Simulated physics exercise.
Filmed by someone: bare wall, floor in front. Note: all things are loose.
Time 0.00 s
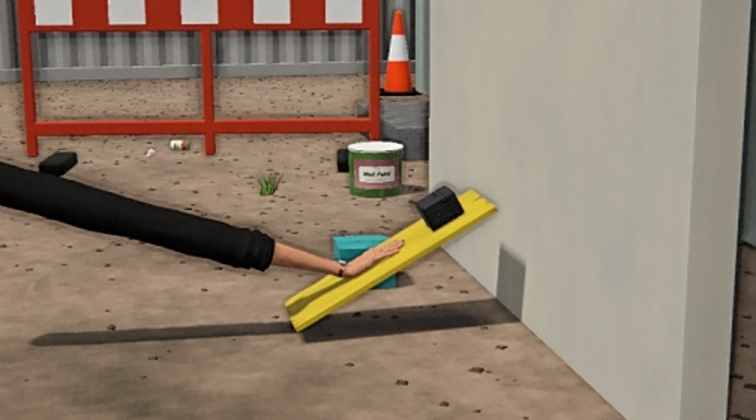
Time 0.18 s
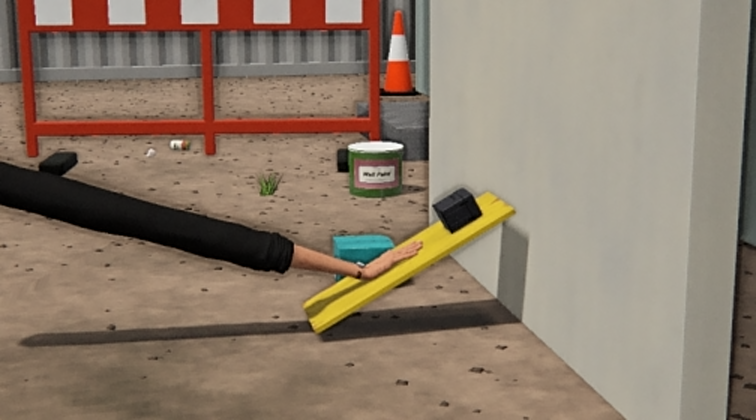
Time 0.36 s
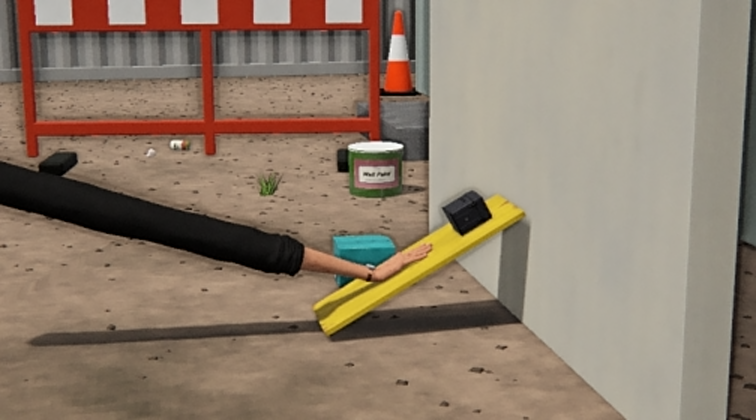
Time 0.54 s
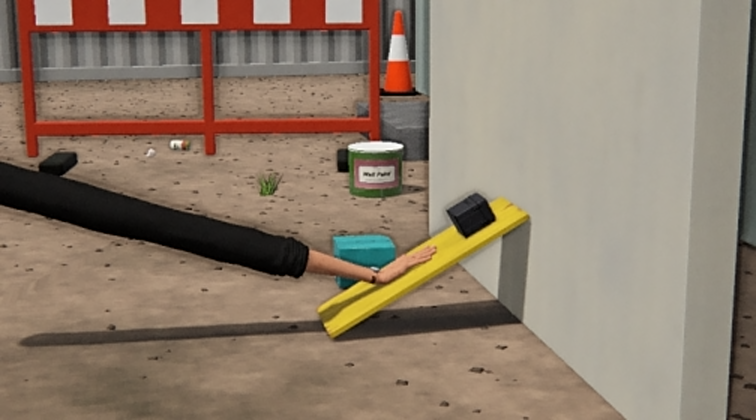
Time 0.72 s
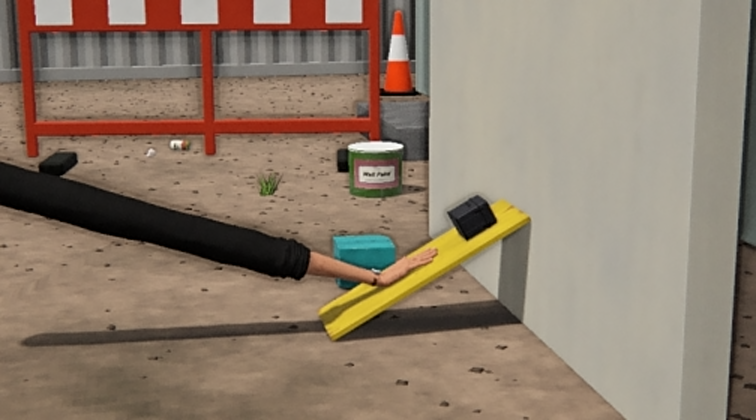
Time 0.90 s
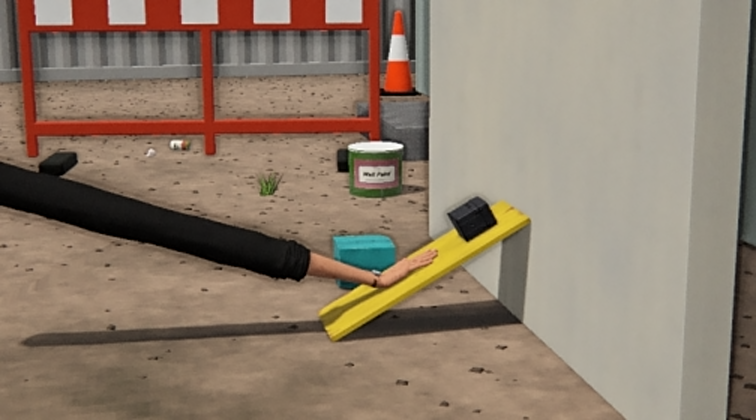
On bare, dusty ground beside a pale wall at the right, the view is steady and looks slightly down. A yellow board slopes upward to the right with a dark block on it and a turquoise box behind, while a paint tin, an orange cone and a red-and-white barrier stand farther back. A black-sleeved arm from the left moves the board rightward to the wall, then keeps its hand on it, nearly still.
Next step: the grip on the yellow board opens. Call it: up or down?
Down.
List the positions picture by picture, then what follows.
On its way; yellow board (388, 258), in the first picture.
On its way; yellow board (406, 260); turquoise box (364, 262), in the second picture.
On its way; yellow board (416, 262); turquoise box (364, 262), in the third picture.
On its way; yellow board (420, 265); turquoise box (364, 262), in the fourth picture.
Propped up under the hand; yellow board (421, 267); turquoise box (364, 262), in the fifth picture.
Propped up under the hand; yellow board (421, 268); turquoise box (364, 262), in the sixth picture.
After 1.20 s, yellow board sunk by 17° near (410, 299).
After 1.30 s, yellow board sunk by 29° near (405, 317).
After 1.40 s, yellow board sunk by 30° near (405, 313).
In the end (2.2 s), moved from the start, yellow board; turquoise box unmoved. At the end, from the last picture's camera, yellow board near (405, 322). The board slips out.
